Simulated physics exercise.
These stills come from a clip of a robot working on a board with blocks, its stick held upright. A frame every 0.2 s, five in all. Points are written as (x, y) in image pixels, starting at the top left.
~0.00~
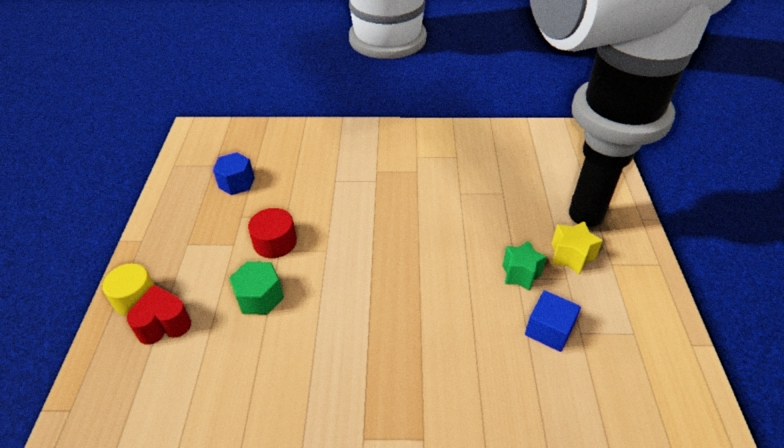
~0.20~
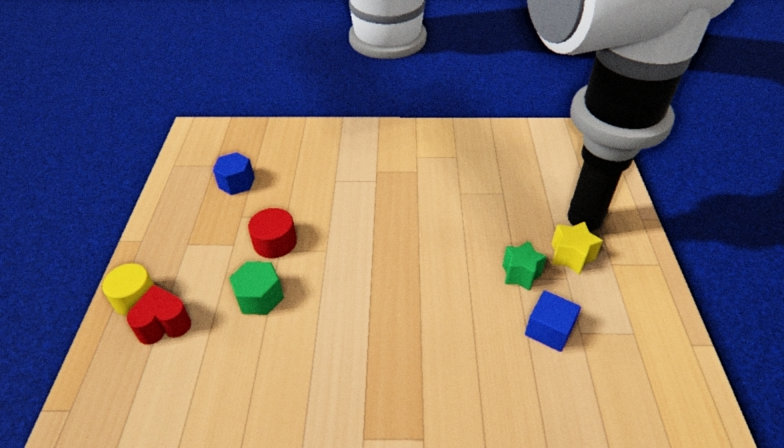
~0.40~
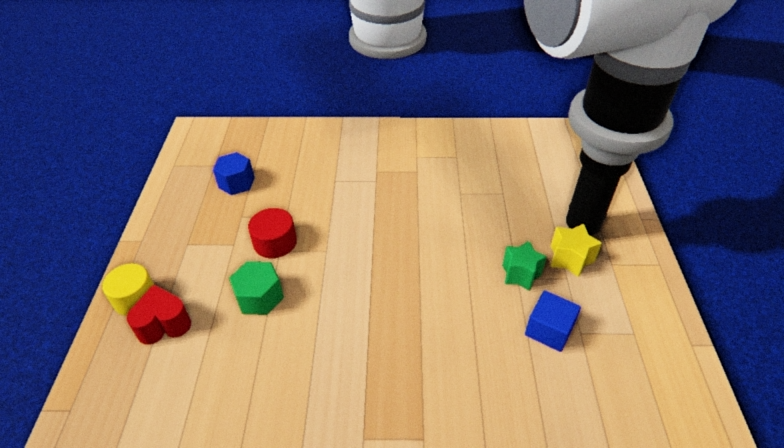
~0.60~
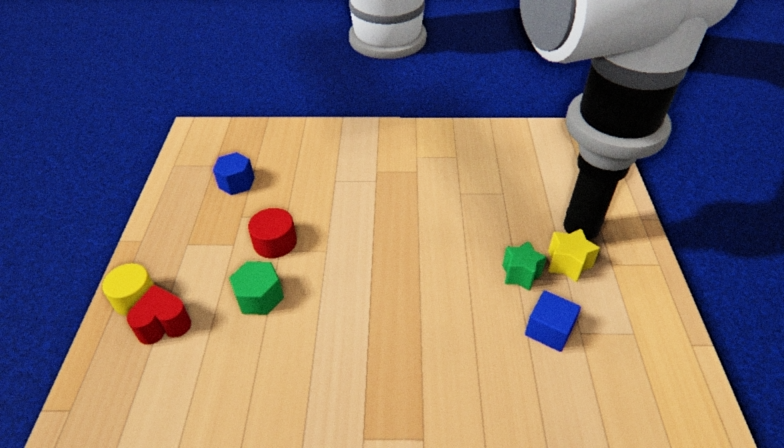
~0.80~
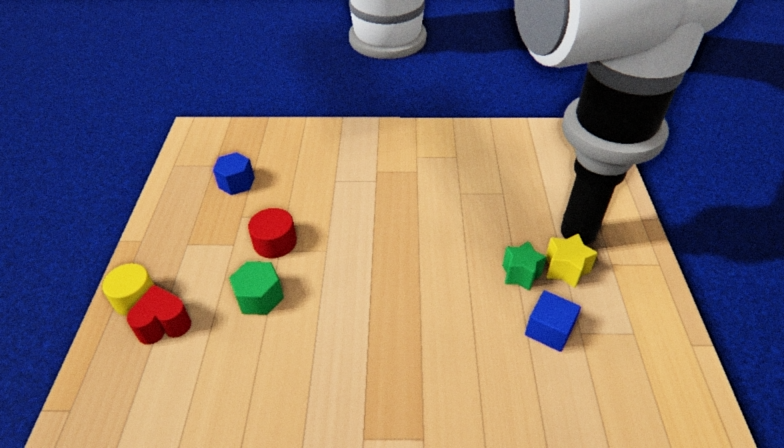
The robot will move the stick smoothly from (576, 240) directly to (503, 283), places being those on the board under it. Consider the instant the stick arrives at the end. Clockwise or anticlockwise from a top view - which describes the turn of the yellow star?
Viewed from above, counterclockwise.
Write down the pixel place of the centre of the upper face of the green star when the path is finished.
So, by the moment the path ends, you'll find the top centre of the green star at (477, 281).
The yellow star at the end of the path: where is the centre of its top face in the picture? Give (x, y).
Its top face will be centred at roughly (554, 275).
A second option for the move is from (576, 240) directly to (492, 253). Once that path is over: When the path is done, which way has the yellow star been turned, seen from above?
Anticlockwise, looking down.
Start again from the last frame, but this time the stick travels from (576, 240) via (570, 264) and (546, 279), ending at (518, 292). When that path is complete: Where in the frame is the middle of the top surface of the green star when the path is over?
It sits at (488, 262).
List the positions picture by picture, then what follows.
Lower end of the stick (586, 216), tops of blocks, green star (525, 255), blue square piece (556, 311), yellow star (578, 237), in the first frame.
Stick (585, 220), blocks as before, in the second frame.
Stick (583, 224), yellow star (577, 239), in the third frame.
Stick (581, 228), yellow star (575, 244), in the fourth frame.
Stick (578, 233), green star (525, 255), blue square piece (556, 311), yellow star (572, 250), in the fifth frame.
On the path given first. Halfway along, stick (542, 254); green star (519, 261), turned 45° clockwise; yellow star (562, 271), turned 65° anticlockwise.
At the end, stick (504, 276); green star (477, 281), turned 60° clockwise; blue square piece (557, 315); yellow star (554, 275), turned 110° anticlockwise.
